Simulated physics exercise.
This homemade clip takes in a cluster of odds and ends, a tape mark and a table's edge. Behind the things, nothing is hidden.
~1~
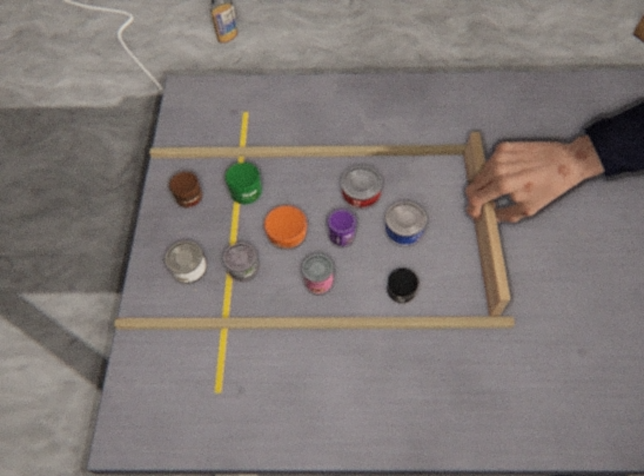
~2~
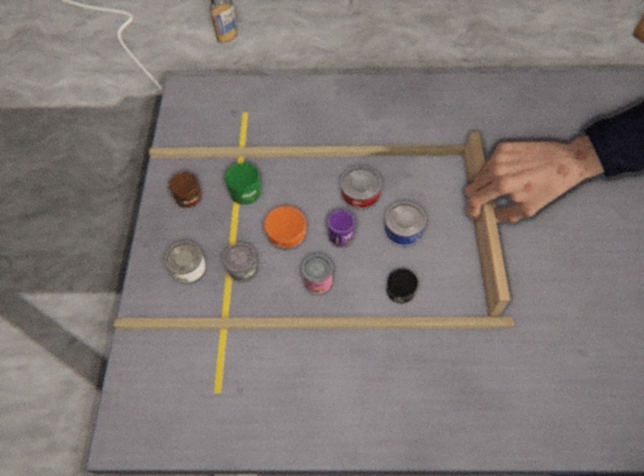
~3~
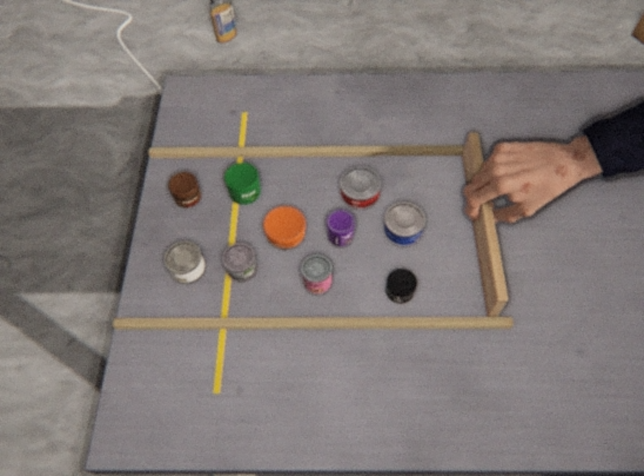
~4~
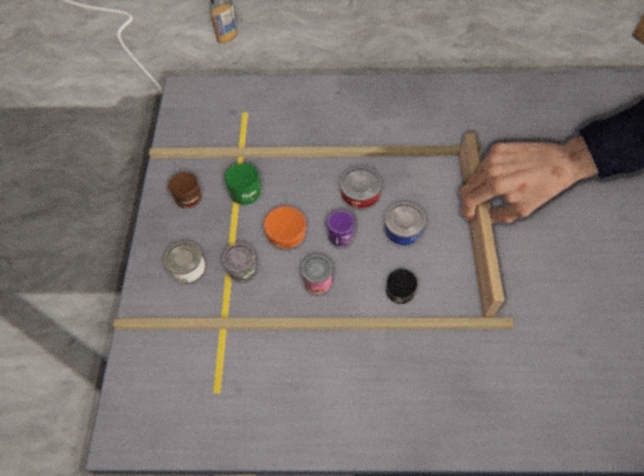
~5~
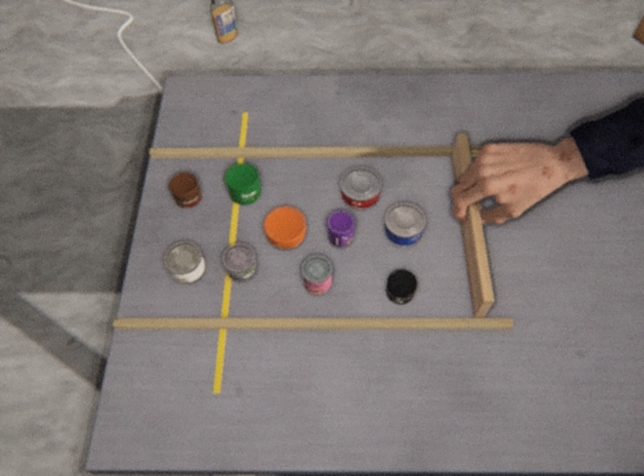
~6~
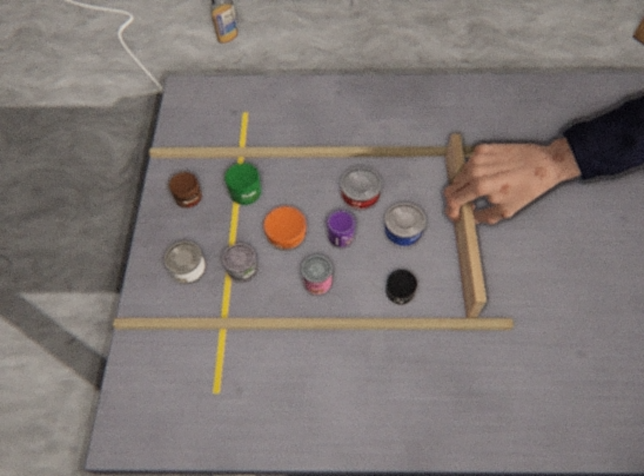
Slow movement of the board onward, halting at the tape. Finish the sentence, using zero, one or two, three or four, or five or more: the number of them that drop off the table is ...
The number that drop off the table is zero.
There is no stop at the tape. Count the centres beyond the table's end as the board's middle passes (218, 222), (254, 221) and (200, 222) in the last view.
First 0, then 0, then 2.
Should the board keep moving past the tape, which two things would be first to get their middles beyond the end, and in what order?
Order, earliest first: Brown tub, white pot.
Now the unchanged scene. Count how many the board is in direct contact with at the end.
Contact count: 4.
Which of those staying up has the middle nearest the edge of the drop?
The brown tub is foremost.
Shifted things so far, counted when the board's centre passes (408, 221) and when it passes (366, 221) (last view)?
Tally at point one: 2; at point two: 5.
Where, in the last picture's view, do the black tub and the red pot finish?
The black tub comes to rest close to (210, 302), while the red pot rests close to (217, 187).
Soon after, none off yet; brown tub at rest near (186, 190); white pot at rest near (186, 263); green tub at rest near (244, 184).
At rest, the number that fall off is zero.
